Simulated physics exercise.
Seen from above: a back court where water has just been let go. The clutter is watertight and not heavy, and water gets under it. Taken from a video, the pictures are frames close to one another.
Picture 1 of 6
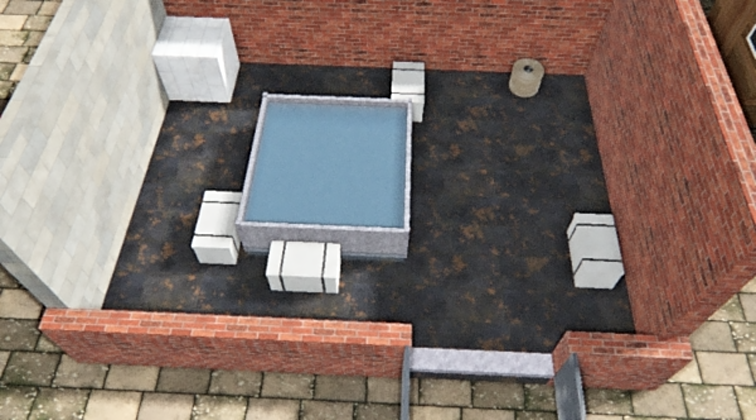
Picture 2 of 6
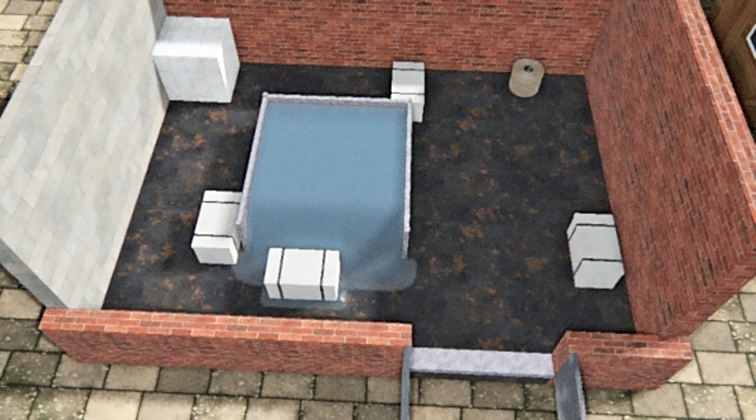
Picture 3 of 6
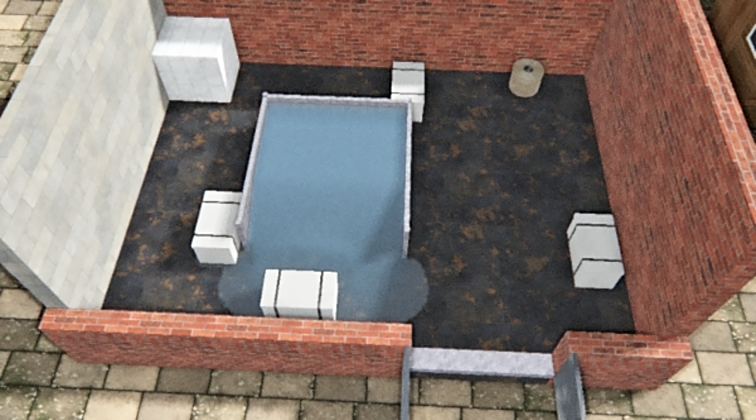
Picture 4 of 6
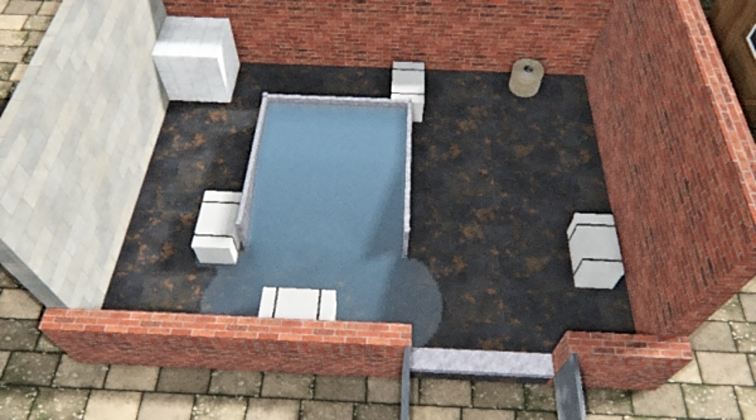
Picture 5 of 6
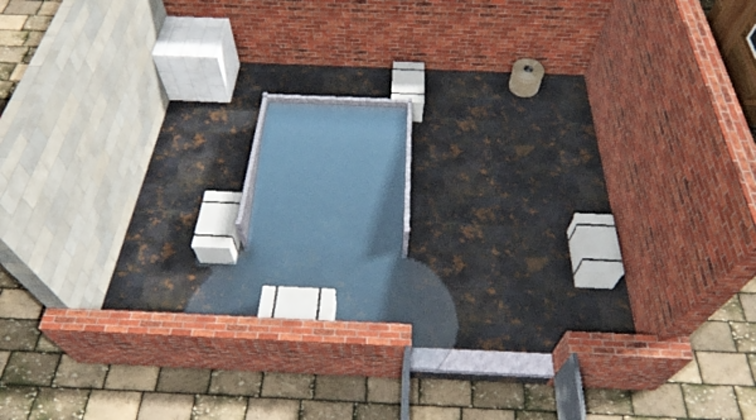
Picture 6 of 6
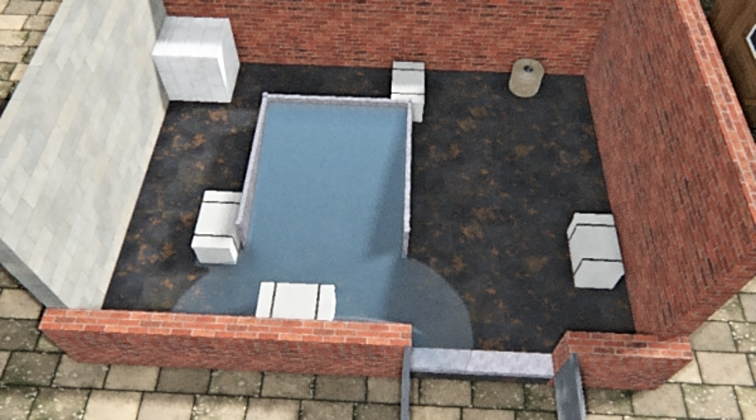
In a brick-walled court, water spreads from an open tank and pushes one white block forward.
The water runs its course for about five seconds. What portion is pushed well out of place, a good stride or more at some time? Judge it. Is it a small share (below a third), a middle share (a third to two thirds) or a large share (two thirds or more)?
A middle share, a third to two thirds.
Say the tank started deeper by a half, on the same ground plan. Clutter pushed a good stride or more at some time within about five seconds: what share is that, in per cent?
My figure is 100 percent.
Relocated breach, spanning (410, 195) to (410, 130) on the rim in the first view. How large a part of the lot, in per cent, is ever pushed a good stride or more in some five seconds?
Roughly 60 %.
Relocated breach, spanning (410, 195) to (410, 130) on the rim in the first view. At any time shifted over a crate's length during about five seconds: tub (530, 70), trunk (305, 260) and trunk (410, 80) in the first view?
Object by object: Covered the distance, short of it, covered the distance.
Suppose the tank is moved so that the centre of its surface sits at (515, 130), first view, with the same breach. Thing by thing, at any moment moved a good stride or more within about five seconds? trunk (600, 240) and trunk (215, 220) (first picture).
Lab note, in listed order: Full stretch covered; full stretch not covered.
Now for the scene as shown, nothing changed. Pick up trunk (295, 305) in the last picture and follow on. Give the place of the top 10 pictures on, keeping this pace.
Estimated position: Around (218, 292).
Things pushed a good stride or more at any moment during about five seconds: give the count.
That adds up to 3.
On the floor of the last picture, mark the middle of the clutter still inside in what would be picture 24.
What remains is centred near (387, 176).
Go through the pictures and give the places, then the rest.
In the first frame, a trunk at (303, 259), on the bottom; a trunk at (217, 219), on the bottom; 0 of 5 have shifted.
In the second frame, a trunk at (302, 267), on the bottom, close to its start; a trunk at (217, 219), on the bottom; 1 of 5 have shifted.
In the third frame, a trunk at (299, 289) rests on the ground, a stride from its start; a trunk at (217, 219), on the bottom; 1 of 5 have shifted.
In the fourth frame, a trunk at (297, 308), on the bottom, a stride from its start; a trunk at (217, 219) rests on the ground; 1 of 5 have shifted.
In the fifth frame, a trunk at (296, 306), afloat, a stride from its start; a trunk at (217, 219), on the bottom; 1 of 5 have shifted.
In the sixth frame, a trunk at (295, 303) floats, a stride from its start; a trunk at (217, 219), on the bottom; 1 of 5 have shifted.
A moment on, 1 of 5 are well off their spots; 1 afloat.
Next, 1 of 5 are well off their spots; 1 afloat.
Later, 2 of 5 are well off their spots; 2 afloat.
In the end, 3 of 5 are well off their spots, and 3 have been at some point; 3 afloat.
